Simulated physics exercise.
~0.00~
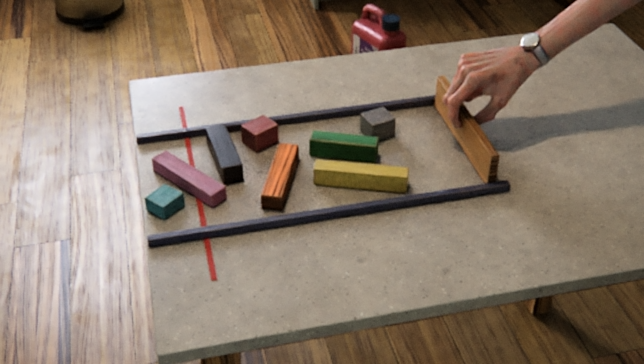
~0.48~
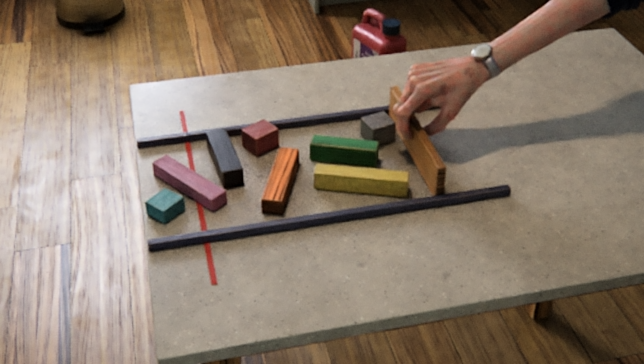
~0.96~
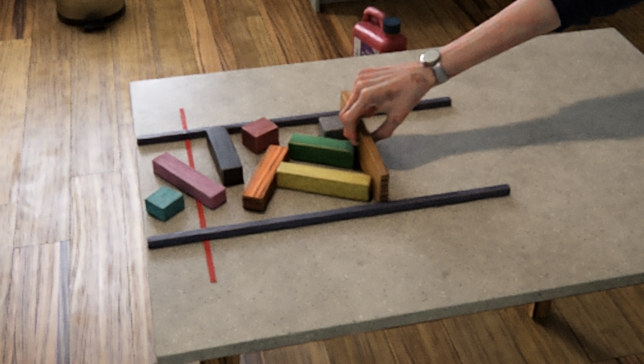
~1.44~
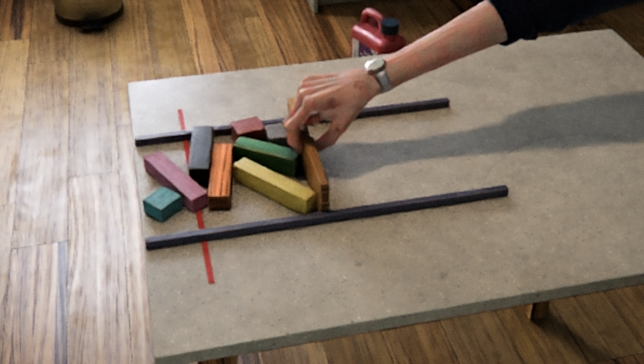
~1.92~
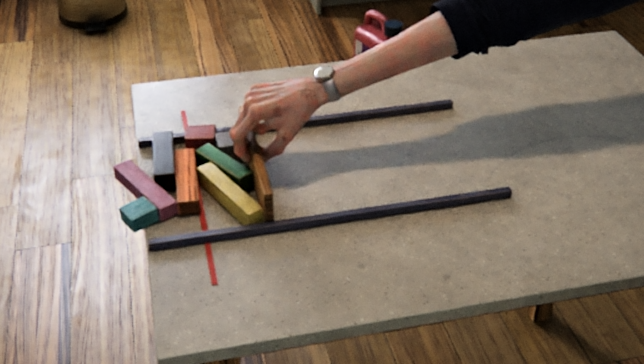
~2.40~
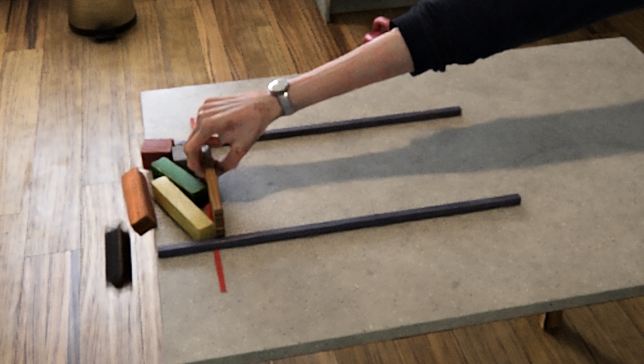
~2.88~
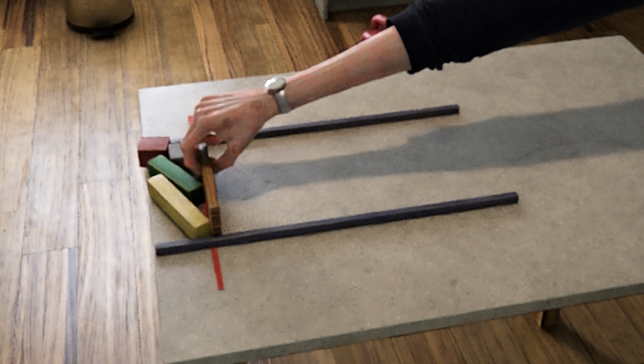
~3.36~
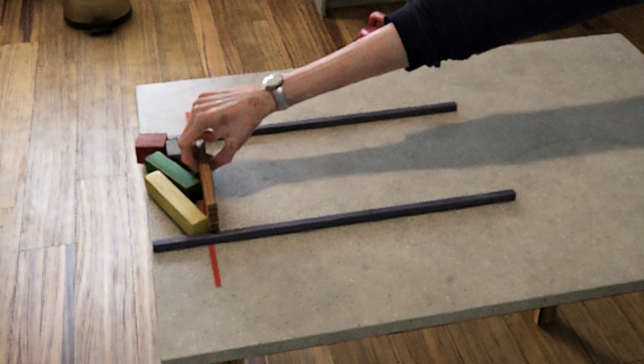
The clip opens on a jumble of coloured bars and blocks lying between two dark rails on a grey tabletop, with a red strip of tape near the left edge. A hand wearing a watch slides an upright wooden board leftward along the channel. The board gathers the green and yellow bars, then presses the orange stick and the rest toward the edge. The turquoise block tips at the brink, and it, the pink bar, the black bar and the orange stick go over. The board halts by the tape, with the red, grey, green and yellow pieces still on the table.
